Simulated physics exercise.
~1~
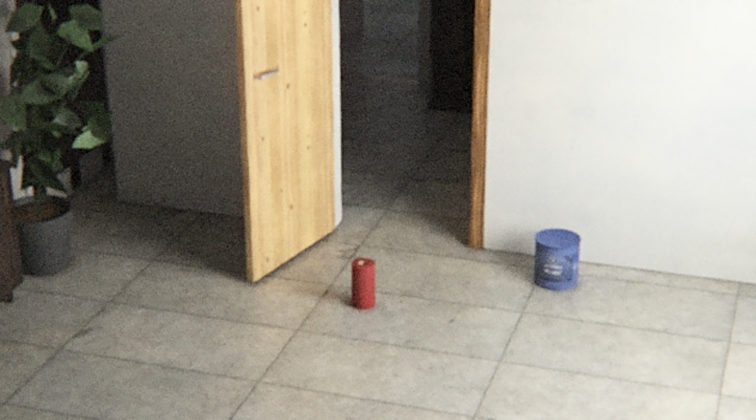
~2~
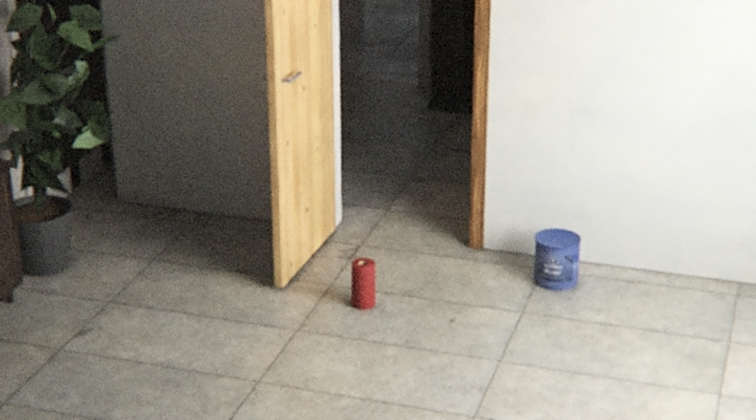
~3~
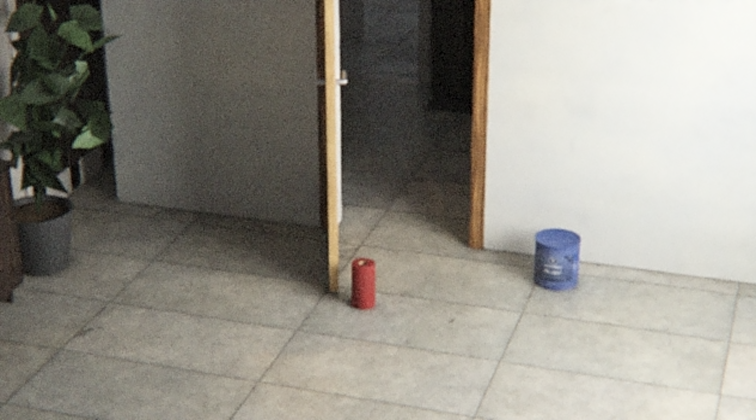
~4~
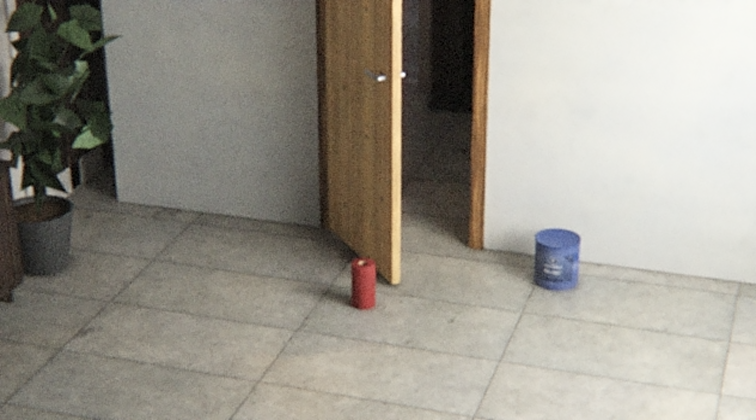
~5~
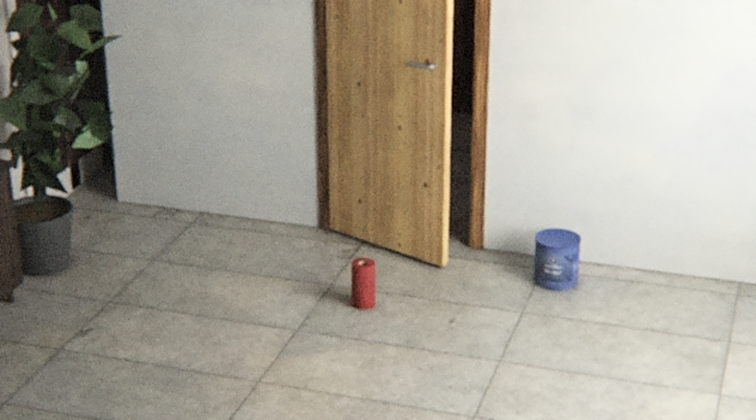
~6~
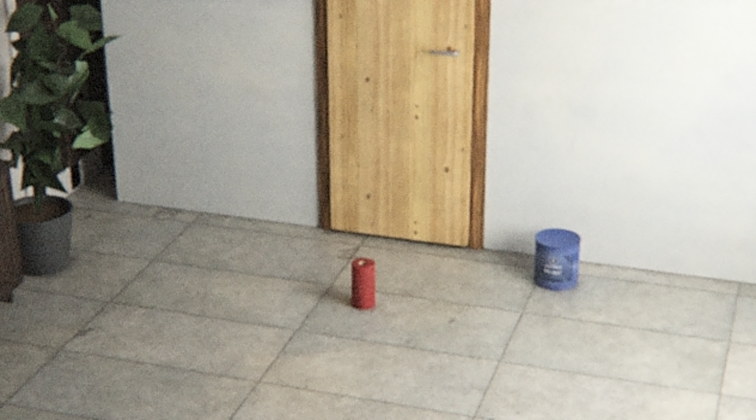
In a room with a tiled floor and a potted plant at the left, a wide-open wooden door swings steadily to the right, passing behind a red roll, and closes in its frame, while the roll and a blue pail stay where they stand.
